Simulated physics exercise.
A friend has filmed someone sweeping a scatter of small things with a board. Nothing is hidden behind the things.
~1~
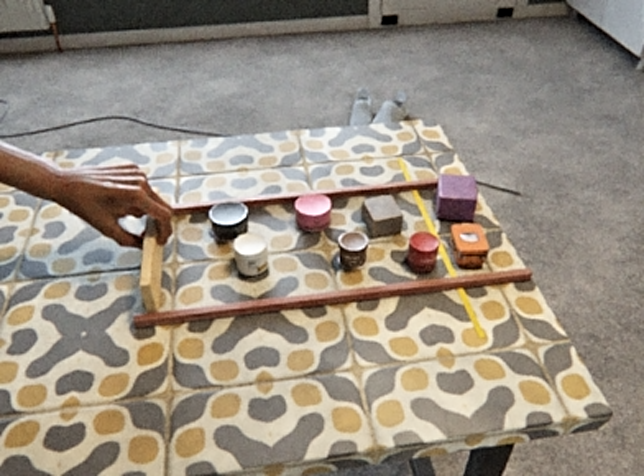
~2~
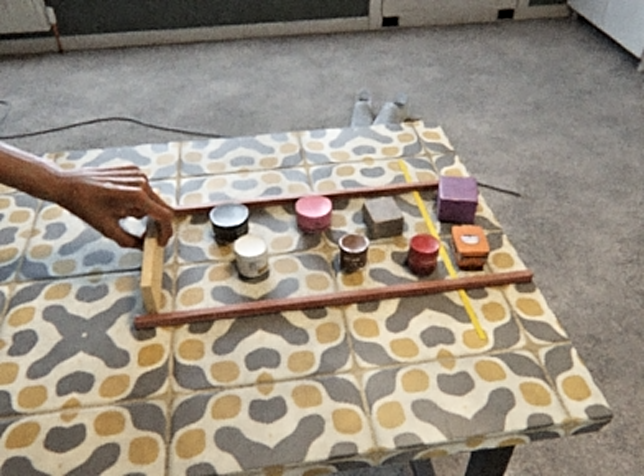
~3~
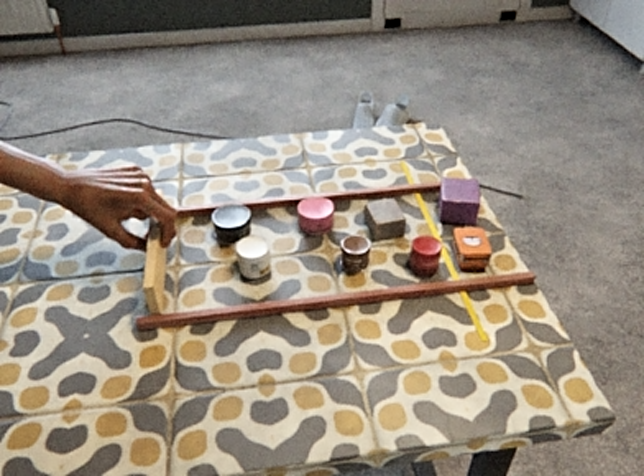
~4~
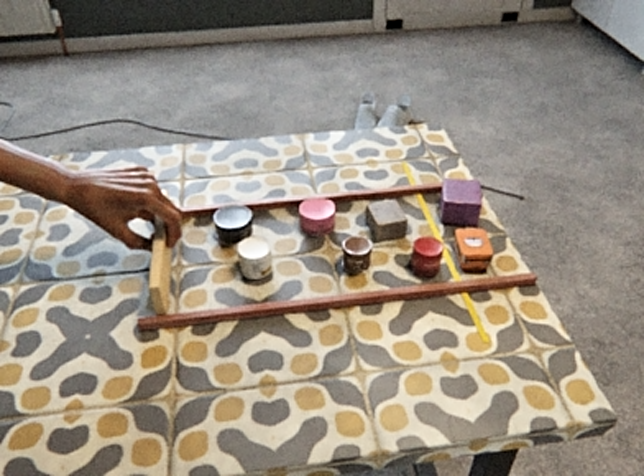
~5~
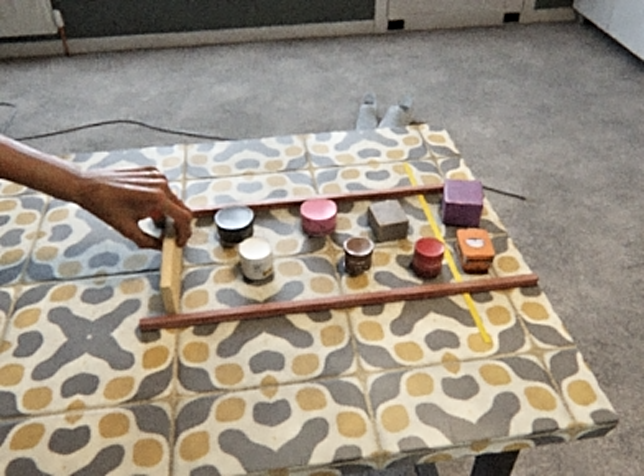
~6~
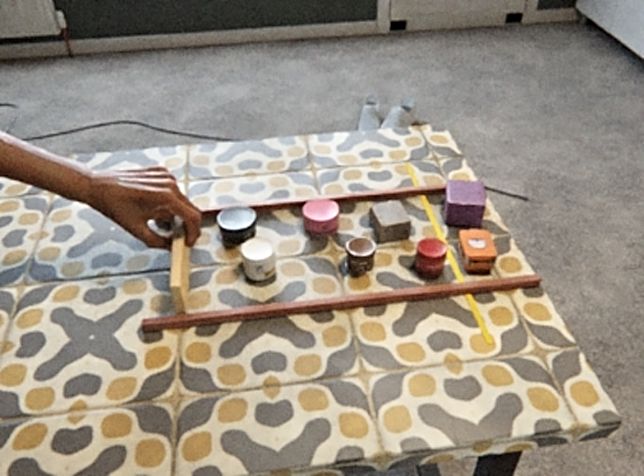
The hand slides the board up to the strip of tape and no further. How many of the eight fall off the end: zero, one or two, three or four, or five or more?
As it turns out, the number that fall off is one or two.
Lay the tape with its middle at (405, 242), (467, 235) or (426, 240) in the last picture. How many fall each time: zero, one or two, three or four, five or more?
The falls would be not one; either three or four; none.
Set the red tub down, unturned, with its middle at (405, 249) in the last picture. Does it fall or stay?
The red tub remains up.
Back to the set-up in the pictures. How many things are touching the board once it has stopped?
In contact: 2.
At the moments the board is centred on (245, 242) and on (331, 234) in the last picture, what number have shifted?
The counts are 2 and 5.
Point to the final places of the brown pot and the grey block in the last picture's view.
The brown pot at (482, 245), the grey block at (479, 217).
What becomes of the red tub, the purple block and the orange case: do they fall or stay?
The red tub does not fall; the purple block tumbles off; the orange case survives.
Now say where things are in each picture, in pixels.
In the first frame, purple block (456, 197); orange case (468, 246); red tub (423, 252); board (154, 247); tape (434, 232).
In the second frame, orange case (469, 248); board (154, 248).
In the third frame, red tub (425, 256); pink tub (316, 216).
In the fourth frame, purple block (460, 202); brown pot (357, 255).
In the fifth frame, orange case (474, 251); grey block (388, 221).
In the sixth frame, purple block (464, 203); orange case (476, 252); red tub (431, 258); board (182, 249); tape (442, 238).
Soon after, none off yet; purple block at rest near (464, 203); orange case at rest near (476, 252); red tub at rest near (431, 258).
After that, none off yet; purple block at rest near (464, 203); orange case at rest near (476, 252); red tub displaced a little near (442, 260).
In the end, the number that fall off is one or two; gone, purple block.
